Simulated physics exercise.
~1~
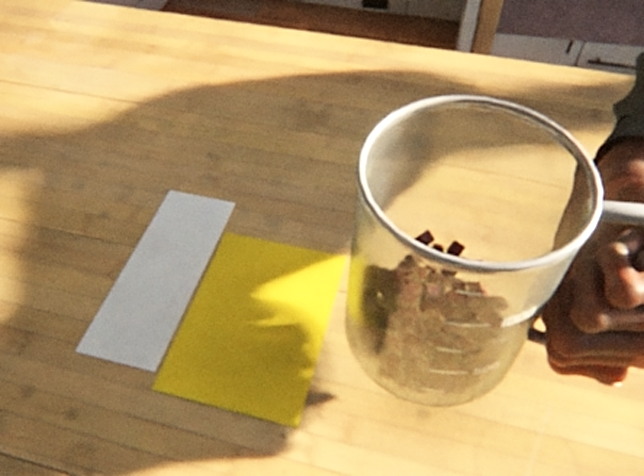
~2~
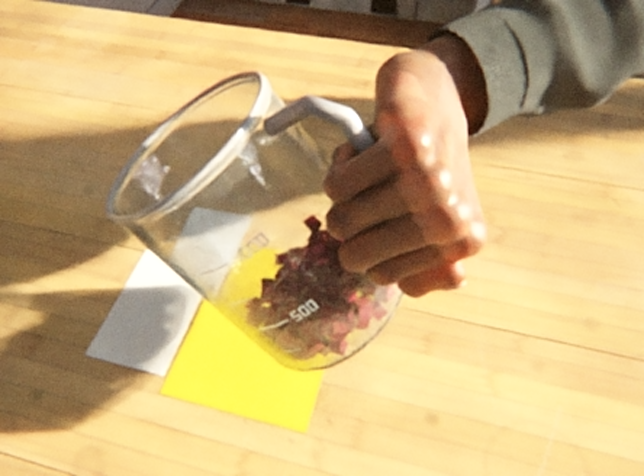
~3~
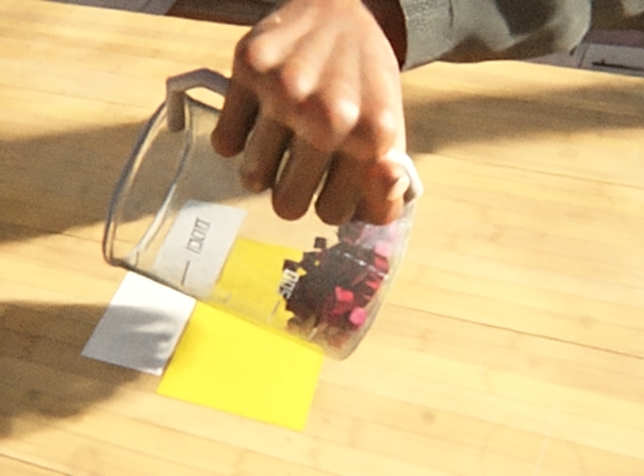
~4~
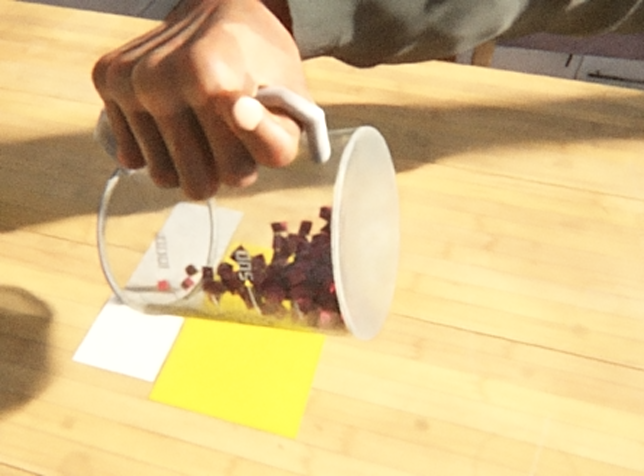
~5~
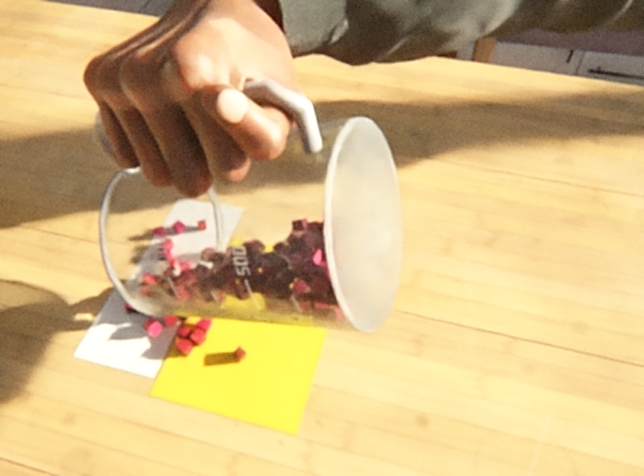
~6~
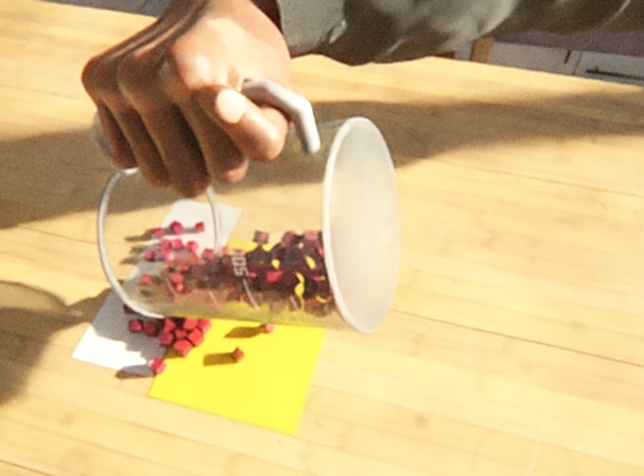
To begin with, a hand holds a clear jug with small dark red cubes at its bottom, upright beside a white mat and a yellow mat on a wooden table. The hand carries the jug left over the mats and tips its mouth toward the left. It keeps tilting the jug past its side, and the cubes slide along the wall toward the rim. Some tumble out, landing on the white mat and the yellow mat. At the end, the hand holds the jug still, with many cubes inside and others scattered across both mats.
